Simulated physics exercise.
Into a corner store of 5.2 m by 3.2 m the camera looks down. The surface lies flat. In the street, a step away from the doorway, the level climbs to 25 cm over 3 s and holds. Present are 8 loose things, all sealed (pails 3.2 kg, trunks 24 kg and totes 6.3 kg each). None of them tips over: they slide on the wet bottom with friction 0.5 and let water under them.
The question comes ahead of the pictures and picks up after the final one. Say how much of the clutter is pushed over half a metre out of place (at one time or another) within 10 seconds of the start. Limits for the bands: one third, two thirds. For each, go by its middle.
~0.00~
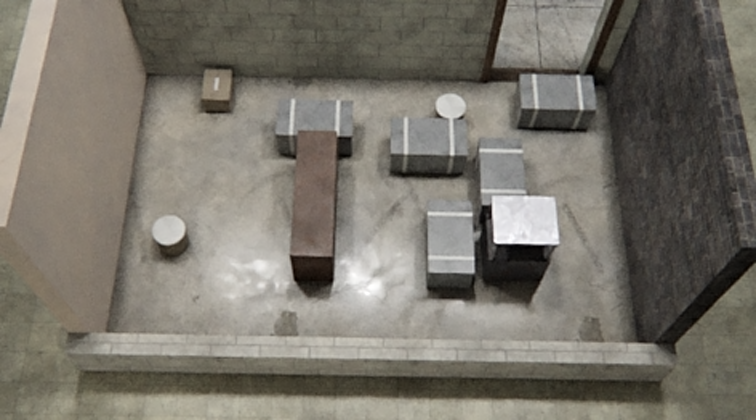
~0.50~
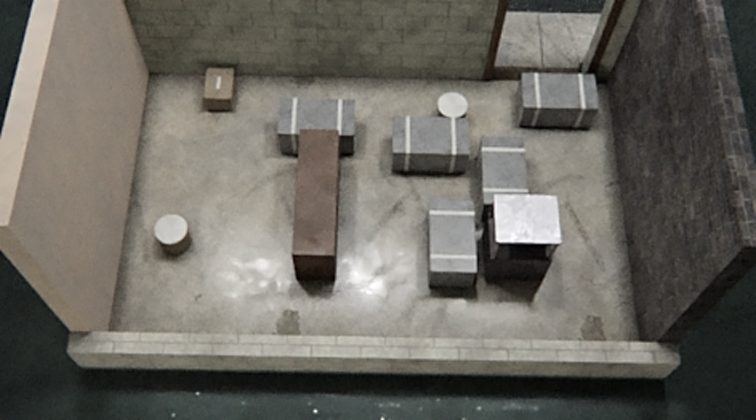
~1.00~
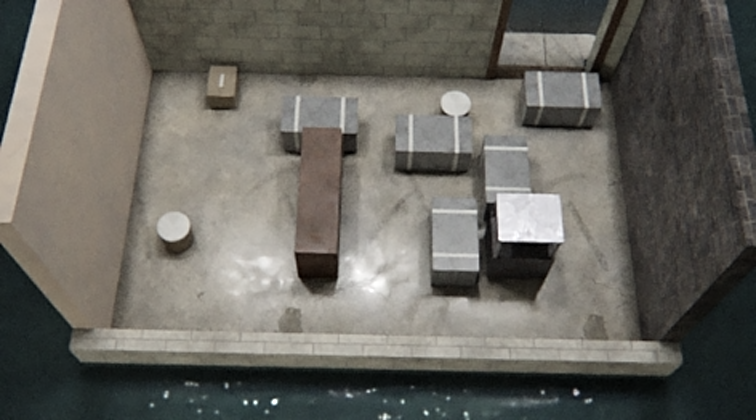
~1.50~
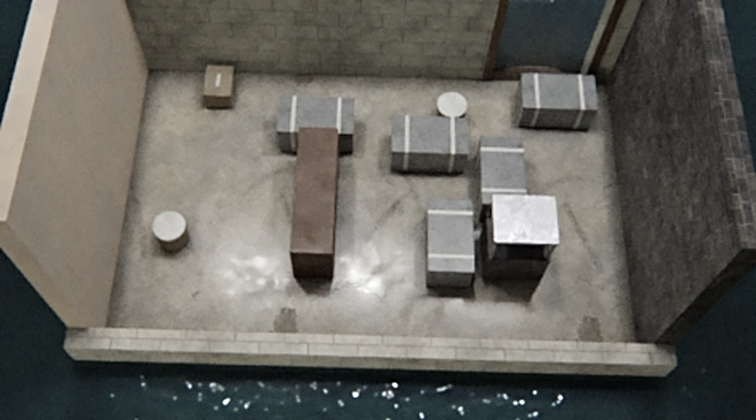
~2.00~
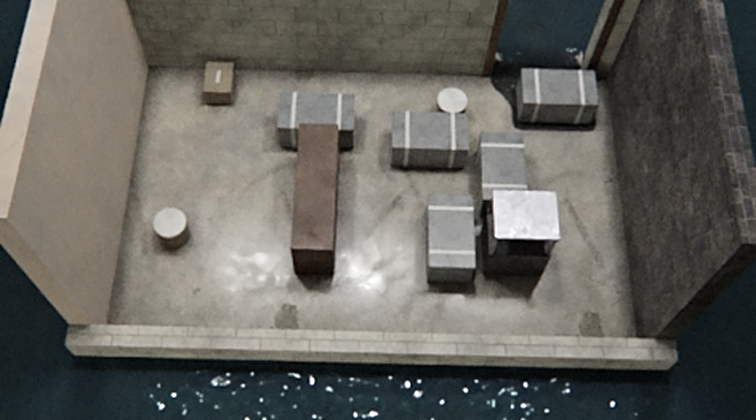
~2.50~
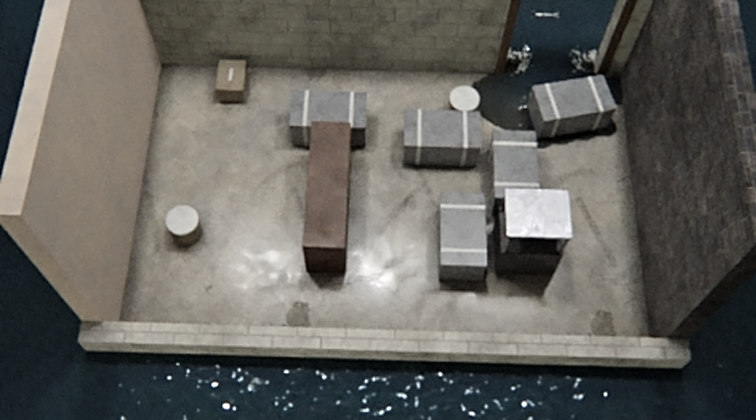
It is a large fraction, two thirds or more.
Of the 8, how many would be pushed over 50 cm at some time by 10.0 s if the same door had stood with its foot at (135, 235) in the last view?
Then 4 of them would.
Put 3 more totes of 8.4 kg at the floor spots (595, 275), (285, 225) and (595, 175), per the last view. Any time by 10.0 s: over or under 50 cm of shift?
Respectively, higher, lower and higher.
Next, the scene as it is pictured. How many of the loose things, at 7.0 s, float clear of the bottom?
The count is 3.
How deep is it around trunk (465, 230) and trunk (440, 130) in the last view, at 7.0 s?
I'd estimate 8 cm for the first and 6 cm for the second.
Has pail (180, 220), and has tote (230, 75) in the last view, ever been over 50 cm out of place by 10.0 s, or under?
Taking them in order, the first is above the mark and the second is below the mark.
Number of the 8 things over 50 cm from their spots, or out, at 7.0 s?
Count: 4.
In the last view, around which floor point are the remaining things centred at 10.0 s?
I'd put it around (299, 148).
After 3.5 s 1 of 8 are over 50 cm from their spots; 0 afloat.
After 4.5 s 2 of 8 are over 50 cm from their spots; 1 afloat.
After 7.0 s 4 of 8 are over 50 cm from their spots; 3 afloat.
After 10.0 s 6 of 8 are over 50 cm from their spots, and 6 have been at some point; 4 afloat.
